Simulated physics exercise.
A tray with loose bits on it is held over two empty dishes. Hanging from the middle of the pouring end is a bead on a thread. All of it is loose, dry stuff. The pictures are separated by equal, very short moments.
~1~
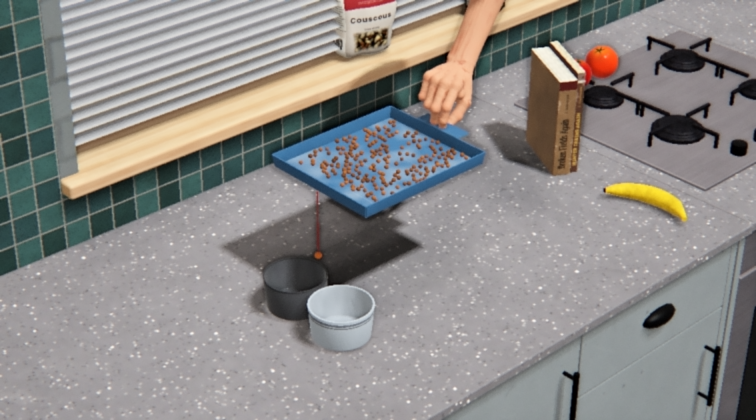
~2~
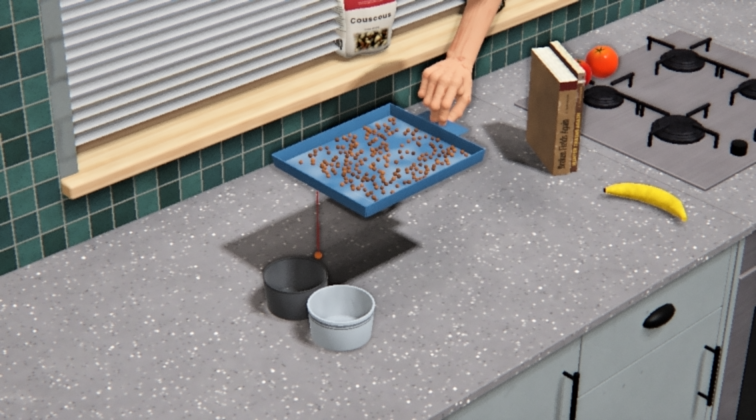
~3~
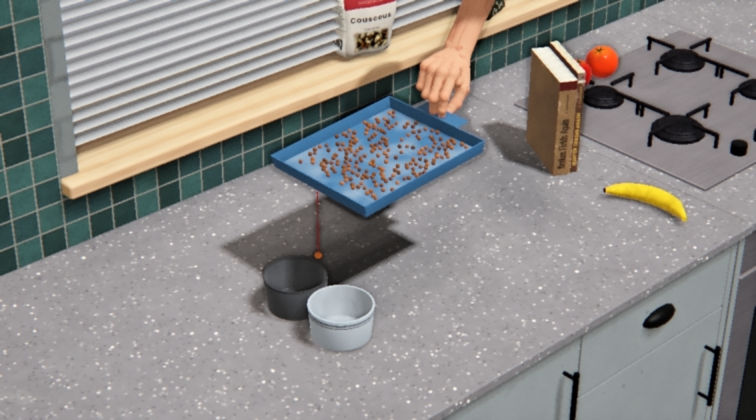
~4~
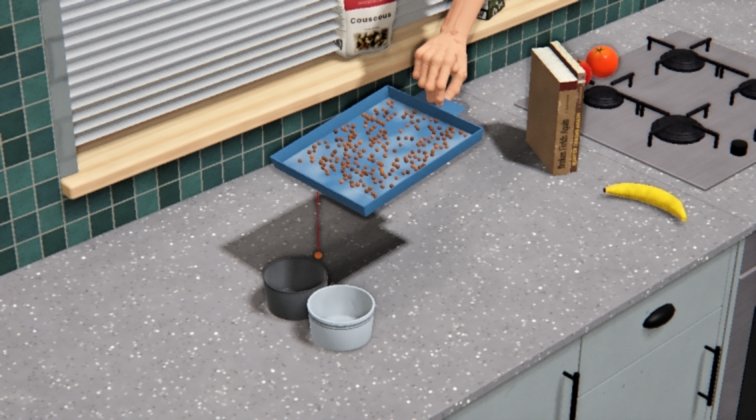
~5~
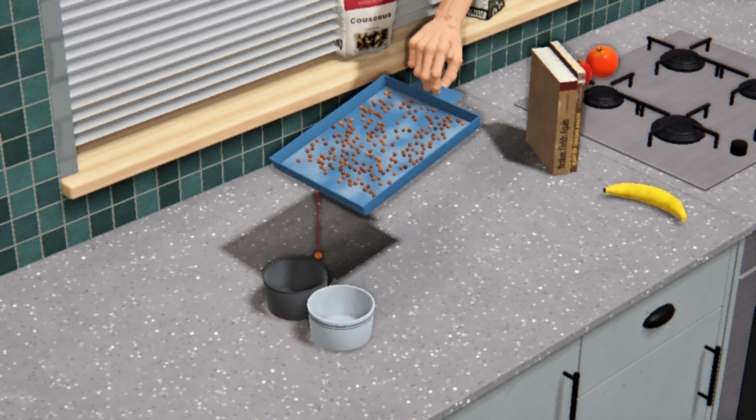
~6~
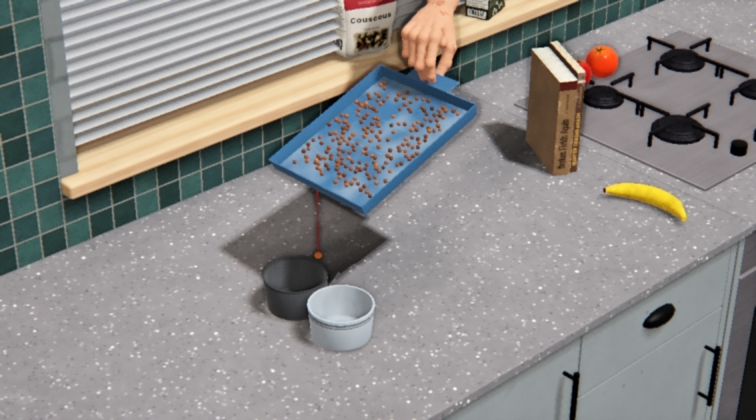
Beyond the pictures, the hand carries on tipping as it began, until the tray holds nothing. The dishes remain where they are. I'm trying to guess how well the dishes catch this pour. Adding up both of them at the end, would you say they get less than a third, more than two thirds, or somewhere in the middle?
I'd say somewhere between a third and two thirds.
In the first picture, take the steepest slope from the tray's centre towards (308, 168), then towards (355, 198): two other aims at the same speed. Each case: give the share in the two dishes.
I'd say roughly 0 percent with the first slope, 50 percent with the other.
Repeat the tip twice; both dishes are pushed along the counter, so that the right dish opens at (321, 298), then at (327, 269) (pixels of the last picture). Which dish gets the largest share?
In turn: The dish on the left-hand side, then the dish on the left-hand side.
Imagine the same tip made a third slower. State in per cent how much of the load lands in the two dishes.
Near 50 %.
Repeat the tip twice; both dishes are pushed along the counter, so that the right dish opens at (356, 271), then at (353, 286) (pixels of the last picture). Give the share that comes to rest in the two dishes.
0 %, then 20 %.
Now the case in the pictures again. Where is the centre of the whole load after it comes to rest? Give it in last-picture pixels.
Close to (276, 300) in the last picture.
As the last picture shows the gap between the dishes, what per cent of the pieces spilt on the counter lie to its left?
Roughly 100 %.
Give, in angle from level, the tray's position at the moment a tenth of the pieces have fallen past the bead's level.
Roughly 85 degrees of tilt.
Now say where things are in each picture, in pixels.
Corners of the pouring end at (275, 154) and (366, 205), level; middle of the load at (378, 161), cereal balls; left dish at (271, 299); right dish at (316, 329); bead on its thread at (318, 255), in the first picture.
Corners of the pouring end at (275, 155) and (366, 205), level; middle of the load at (378, 160), in the second picture.
Corners of the pouring end at (274, 155) and (365, 205), tipped barely, lowest at the left corner; middle of the load at (378, 156), in the third picture.
Corners of the pouring end at (273, 156) and (364, 205), tipped a little, lowest at the left corner; middle of the load at (377, 150), in the fourth picture.
Corners of the pouring end at (272, 158) and (363, 205), tipped clearly, lowest at the left corner; middle of the load at (375, 144), in the fifth picture.
Corners of the pouring end at (271, 159) and (362, 205), tipped clearly, lowest at the left corner; middle of the load at (370, 141), most on the move; left dish at (271, 299); right dish at (316, 329), in the sixth picture.
Soon, tray tipped steeply; nearly all on the tray; a small part in the air.
A while on, tray tipped past a quarter turn; about two thirds on the tray; a small part in the left dish; a small part outside both; about a quarter in the air.
Towards the end, tray tipped past a quarter turn; a small part in the right dish; about half in the left dish; about half outside both.
Finally, tray tipped past a quarter turn; a small part in the right dish; about half in the left dish; about half outside both.
